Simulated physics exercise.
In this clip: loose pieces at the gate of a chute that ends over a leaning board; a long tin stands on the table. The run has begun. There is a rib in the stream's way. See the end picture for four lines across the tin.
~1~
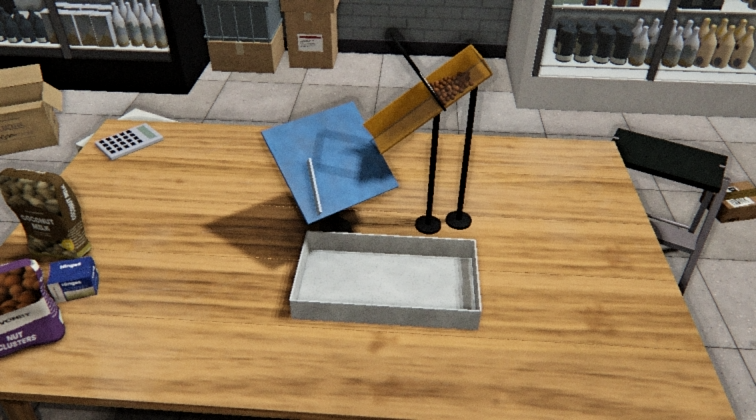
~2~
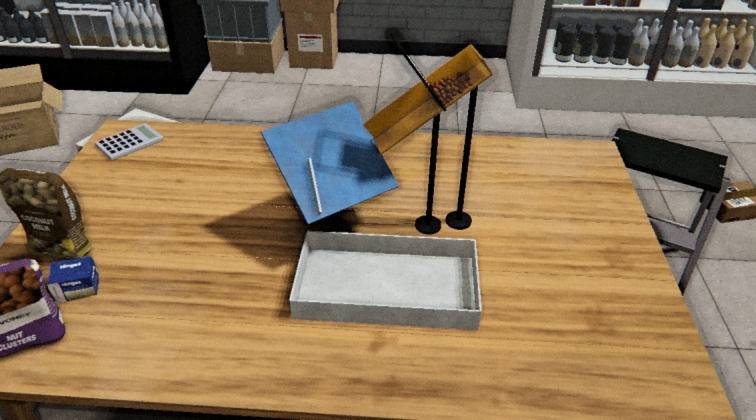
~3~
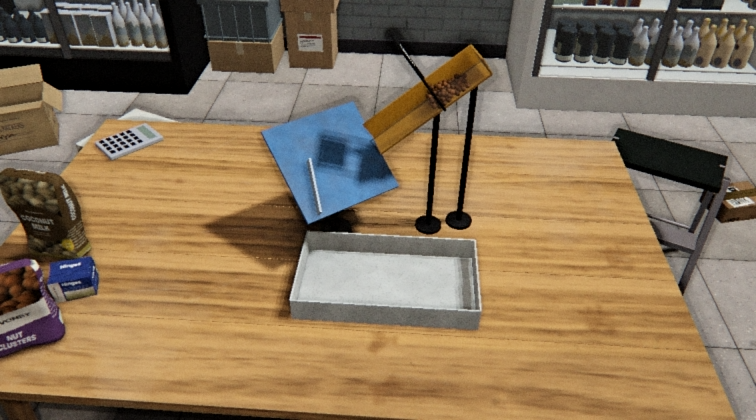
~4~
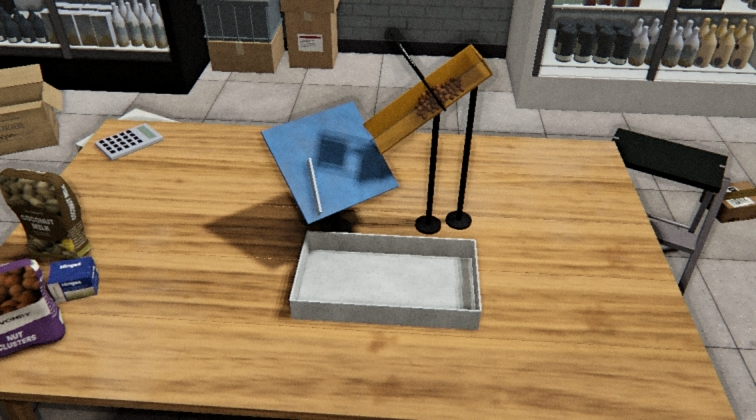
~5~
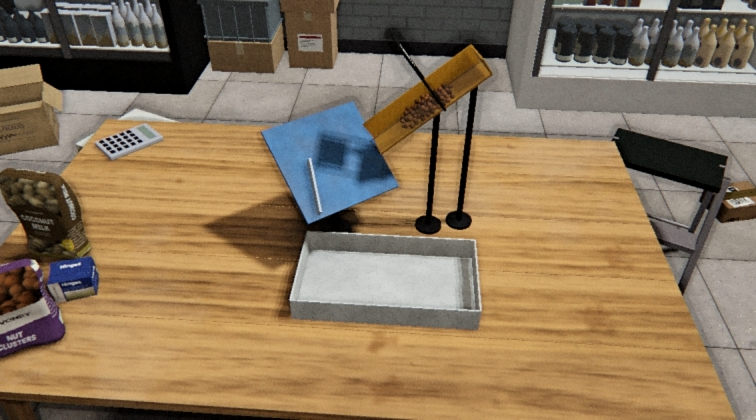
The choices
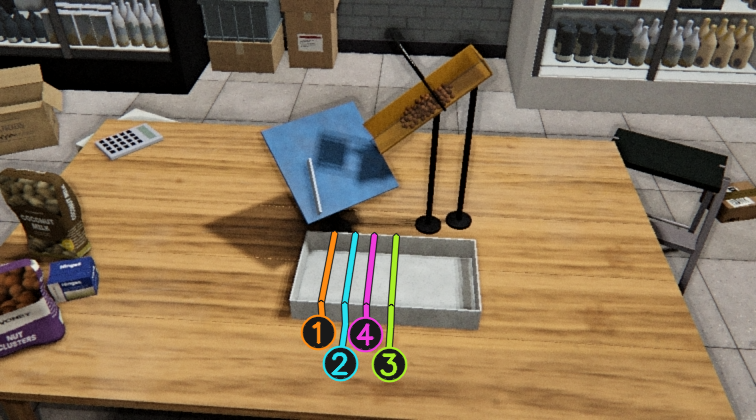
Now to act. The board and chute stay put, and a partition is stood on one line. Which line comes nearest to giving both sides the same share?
Choose 2.
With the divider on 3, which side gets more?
The left side.
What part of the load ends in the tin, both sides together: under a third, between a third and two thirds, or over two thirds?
About that: Over two thirds.
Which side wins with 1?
The right side.
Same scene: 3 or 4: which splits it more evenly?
4.
On the marked copy, line 1 crosses the front rim at (321, 302); line 2 crosses the front rim at (344, 303); line 3 crosses the front rim at (391, 306); line 4 crosses the front rim at (366, 304).
With 1, of what is caught, a small share on the left of the divider, the bulk on the right.
With 2, of what is caught, close to two thirds on the left of the divider, close to a third on the right.
With 3, of what is caught, all but a few on the left of the divider, only a few on the right.
With 4, of what is caught, the bulk on the left of the divider, a small share on the right.
